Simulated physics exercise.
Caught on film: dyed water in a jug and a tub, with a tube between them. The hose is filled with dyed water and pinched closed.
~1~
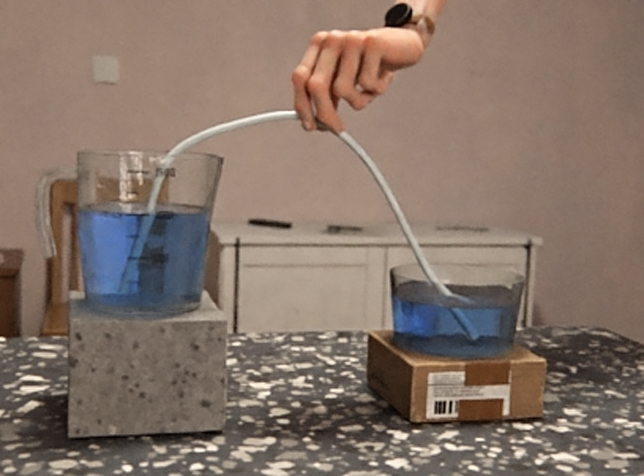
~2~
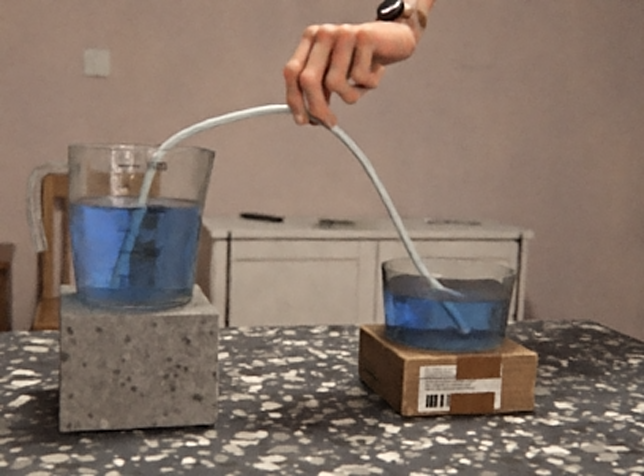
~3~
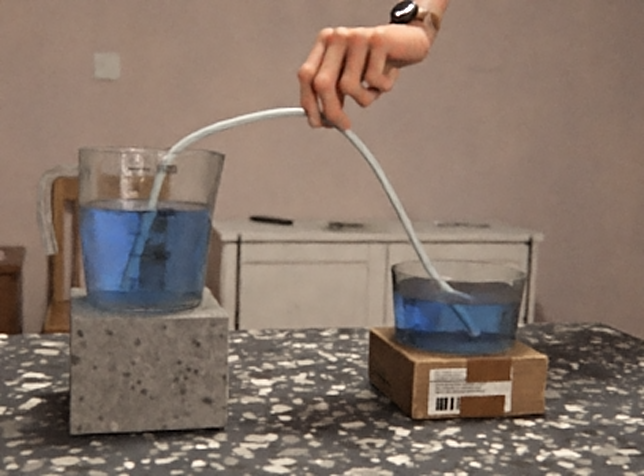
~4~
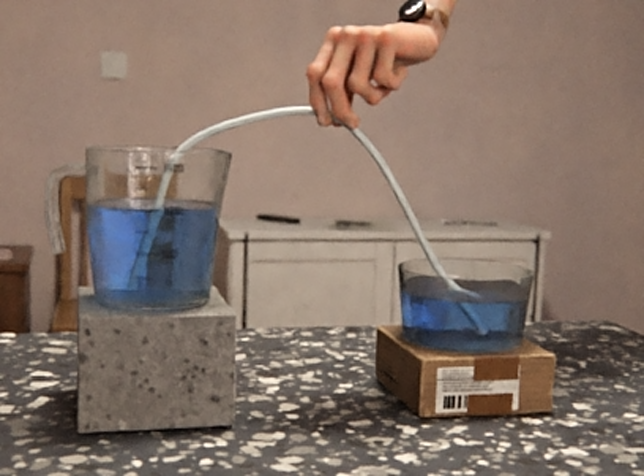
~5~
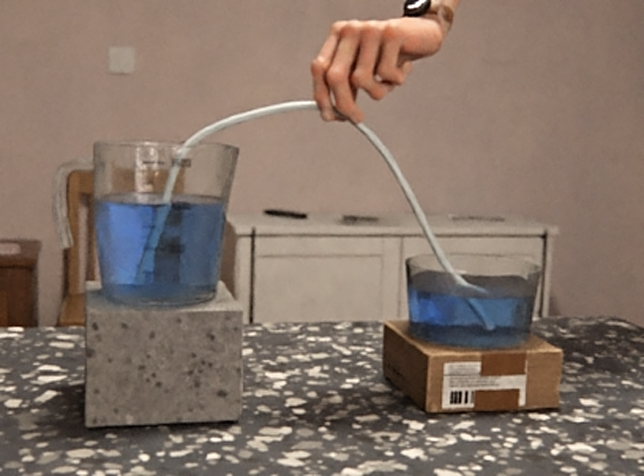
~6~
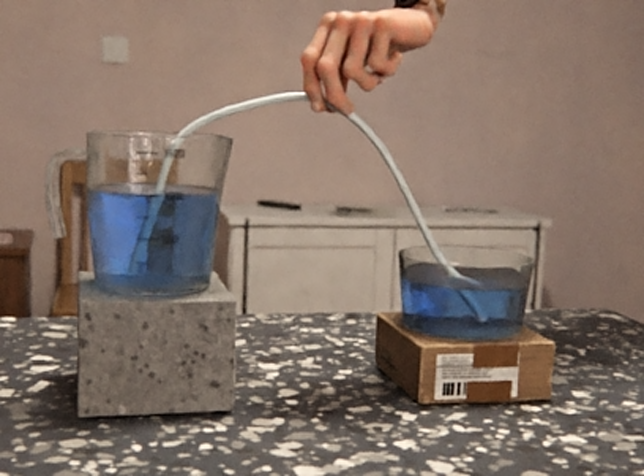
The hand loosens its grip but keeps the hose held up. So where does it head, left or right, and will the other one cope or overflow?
Dyed water goes - heads right, receiving - overflows.
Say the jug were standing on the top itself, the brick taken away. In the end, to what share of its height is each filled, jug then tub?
They settle near 70 per cent and 55 per cent of their heights, in that order.
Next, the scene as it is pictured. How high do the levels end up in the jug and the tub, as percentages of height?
Once it settles, you'd see close to 15 and 100 per cent.
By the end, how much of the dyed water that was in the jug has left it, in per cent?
I get 80 in a hundred.
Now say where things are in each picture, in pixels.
In the first frame, nothing flows; jug (145, 225) about two thirds full, up on the brick; tub (455, 308) about two thirds full, up on the box.
In the second frame, fingers on the hose; jug about two thirds full, surface at (137, 202); tub about two thirds full, surface at (447, 291).
In the third frame, still shut; jug (147, 222) about two thirds full; tub (457, 304) about two thirds full.
In the fourth frame, the hose is pinched; jug about two thirds full, surface at (154, 204); tub about two thirds full, surface at (464, 292).
In the fifth frame, nothing flows; jug (161, 216) about two thirds full, up on the brick; tub (471, 298) about two thirds full, up on the box.
In the sixth frame, fingers on the hose; jug about two thirds full, surface at (155, 189); tub about two thirds full, surface at (465, 279).
Next, the jug is about half full; the tub is nearly full.
After that, the jug is about a quarter full; the tub is full to the brim; the lower one has run over.
Finally, the jug is nearly empty; the tub is full to the brim; the lower one has run over; the two surfaces are level.
